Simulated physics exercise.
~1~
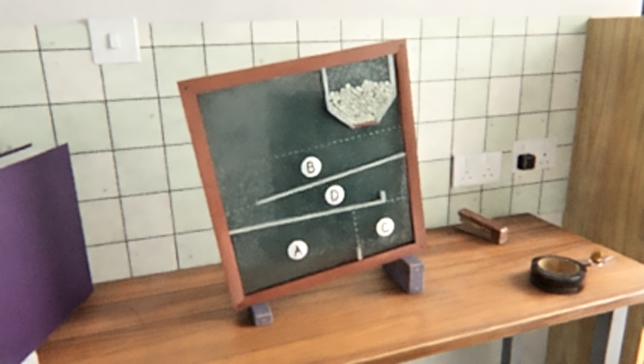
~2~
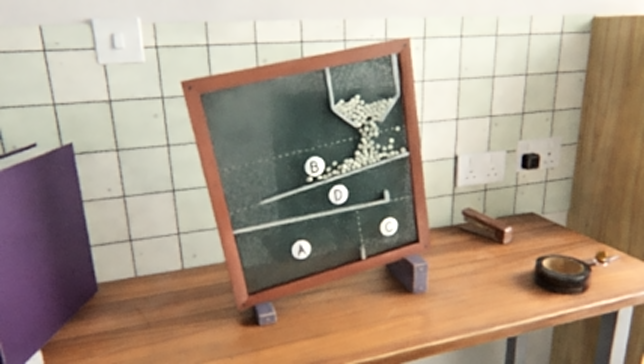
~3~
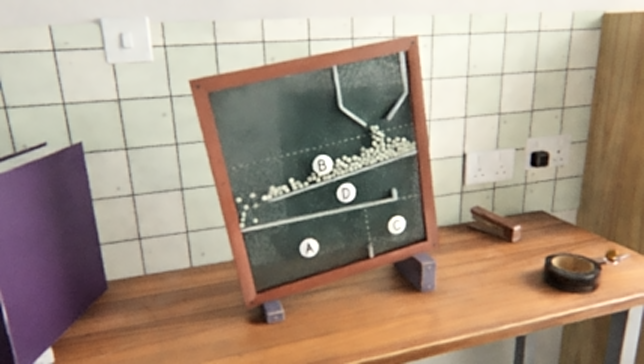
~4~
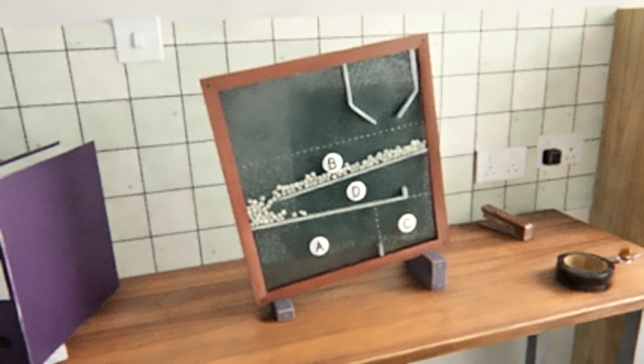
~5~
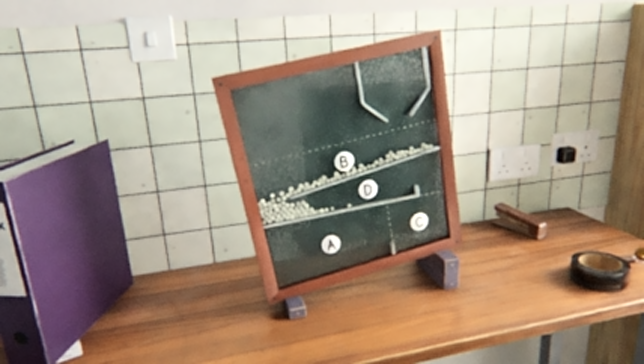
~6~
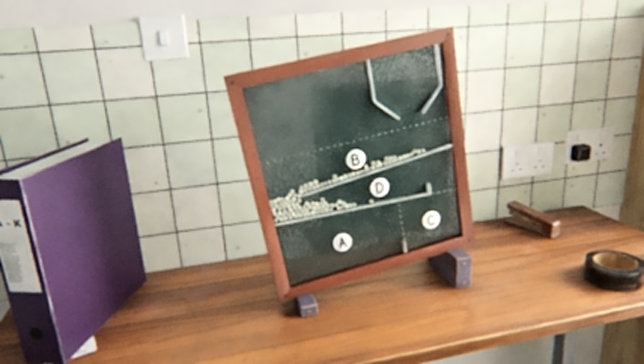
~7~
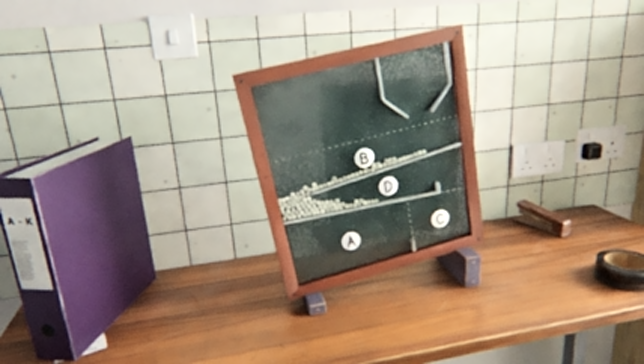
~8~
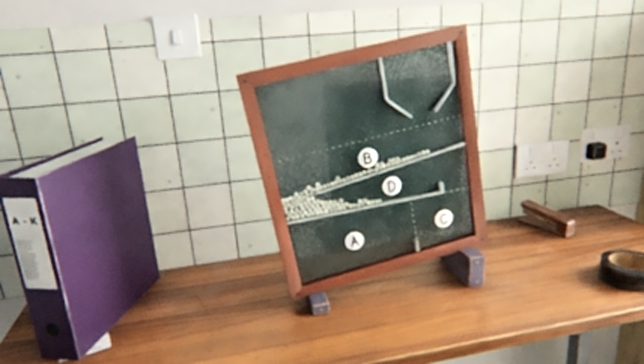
To begin with, small white balls sit in a hopper at the upper right of a tilted, wood-framed case with a dark back, standing on a wooden worktop against pale tiles. The balls pour out onto the sloping shelf below and heap up in section B. They then spread down the slope to the left and spill off its lower end onto the shelf beneath. As the view shifts slightly left, showing more of a purple binder, they creep rightward into section D. Finally they settle, split between B and D, with D holding somewhat more, while A and C stay empty.
